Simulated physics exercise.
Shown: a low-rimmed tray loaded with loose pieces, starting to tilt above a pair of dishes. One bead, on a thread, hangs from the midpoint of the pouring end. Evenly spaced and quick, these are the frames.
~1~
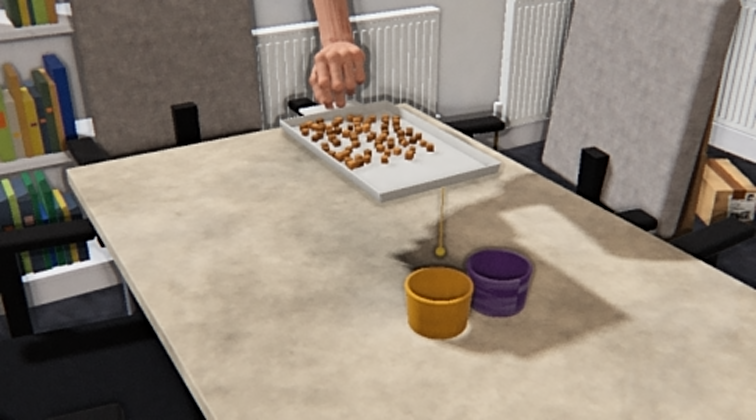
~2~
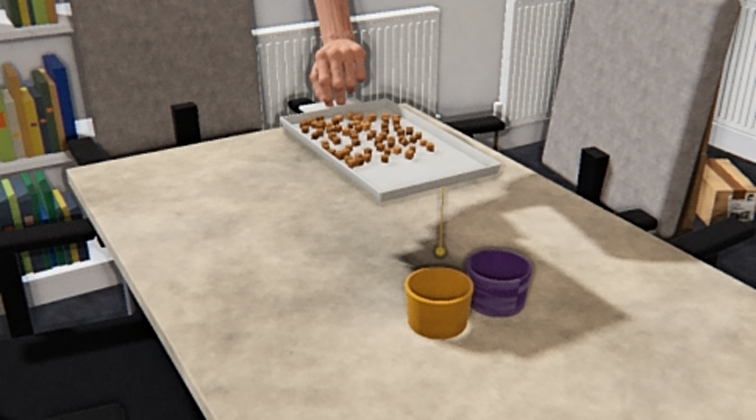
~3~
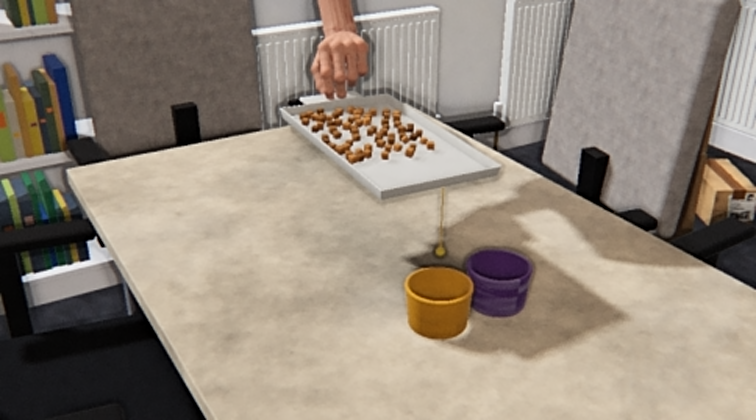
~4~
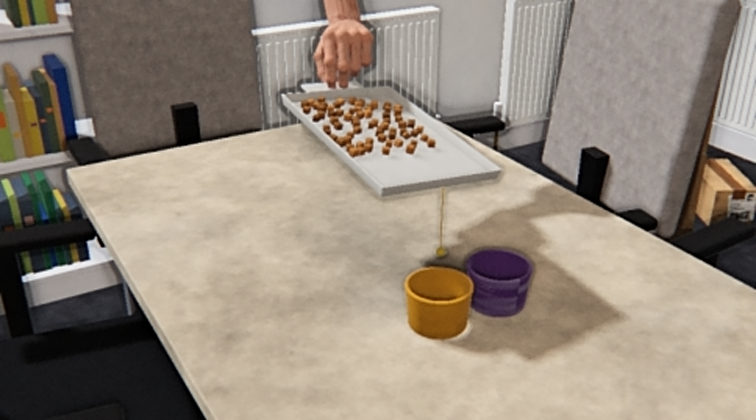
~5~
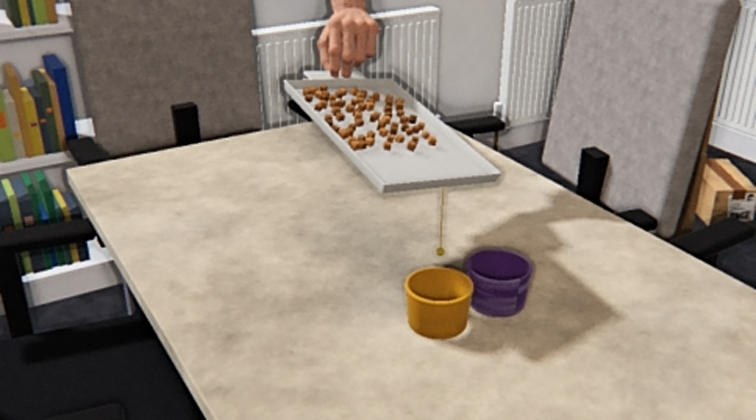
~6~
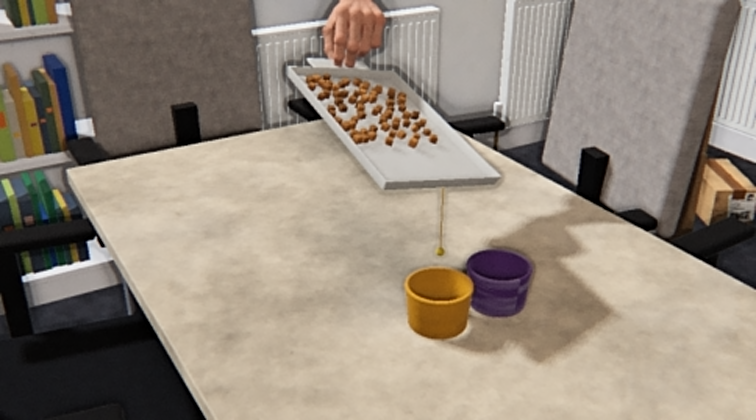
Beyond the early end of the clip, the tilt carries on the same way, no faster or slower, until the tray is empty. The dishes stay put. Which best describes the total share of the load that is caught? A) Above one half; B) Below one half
The answer is B.
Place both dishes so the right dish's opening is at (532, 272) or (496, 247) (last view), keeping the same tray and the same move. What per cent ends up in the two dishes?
In the first position around 0 percent, in the second around 50 percent.
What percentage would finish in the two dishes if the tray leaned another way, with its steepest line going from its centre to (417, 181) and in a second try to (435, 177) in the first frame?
The first gives 60 %, the second 80 %.
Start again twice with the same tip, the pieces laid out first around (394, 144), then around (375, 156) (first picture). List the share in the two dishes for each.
First case: Some 20 %; second case: Some 30 %.
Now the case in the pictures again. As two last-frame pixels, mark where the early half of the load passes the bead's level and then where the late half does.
(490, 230), then (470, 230).
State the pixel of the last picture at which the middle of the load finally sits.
Close to (489, 276), more or less.
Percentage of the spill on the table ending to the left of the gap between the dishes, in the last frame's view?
20 per cent, about.
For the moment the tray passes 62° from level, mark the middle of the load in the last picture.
I'd put it at about (466, 158).
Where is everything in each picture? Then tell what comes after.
The first frame shows corners of the pouring end at (381, 192) and (498, 162), level; middle of the load at (370, 138), brown sugar cubes; left dish at (457, 316); right dish at (518, 294); bead on its thread at (440, 252).
The second frame shows corners of the pouring end at (381, 191) and (498, 163), level; middle of the load at (370, 137).
The third frame shows corners of the pouring end at (382, 189) and (498, 165), tipped barely, lowest at the right corner; middle of the load at (370, 132).
The fourth frame shows corners of the pouring end at (383, 186) and (498, 169), tipped a little, lowest at the right corner; middle of the load at (371, 125).
The fifth frame shows corners of the pouring end at (385, 183) and (498, 172), tipped a little, lowest at the right corner; middle of the load at (373, 118).
The sixth frame shows corners of the pouring end at (387, 180) and (498, 175), tipped clearly, lowest at the right corner; middle of the load at (375, 112); left dish at (457, 316); right dish at (518, 294).
Soon, tray tipped steeply; nearly all on the tray; a small part in the air.
A while on, tray tipped right over; most on the tray; a small part in the right dish; a small part outside both; a stray few in the air.
Towards the end, tray tipped past a quarter turn; about a quarter in the right dish; most outside both.
Finally, tray tipped past a quarter turn; none in the left dish; about a quarter in the right dish; most outside both.
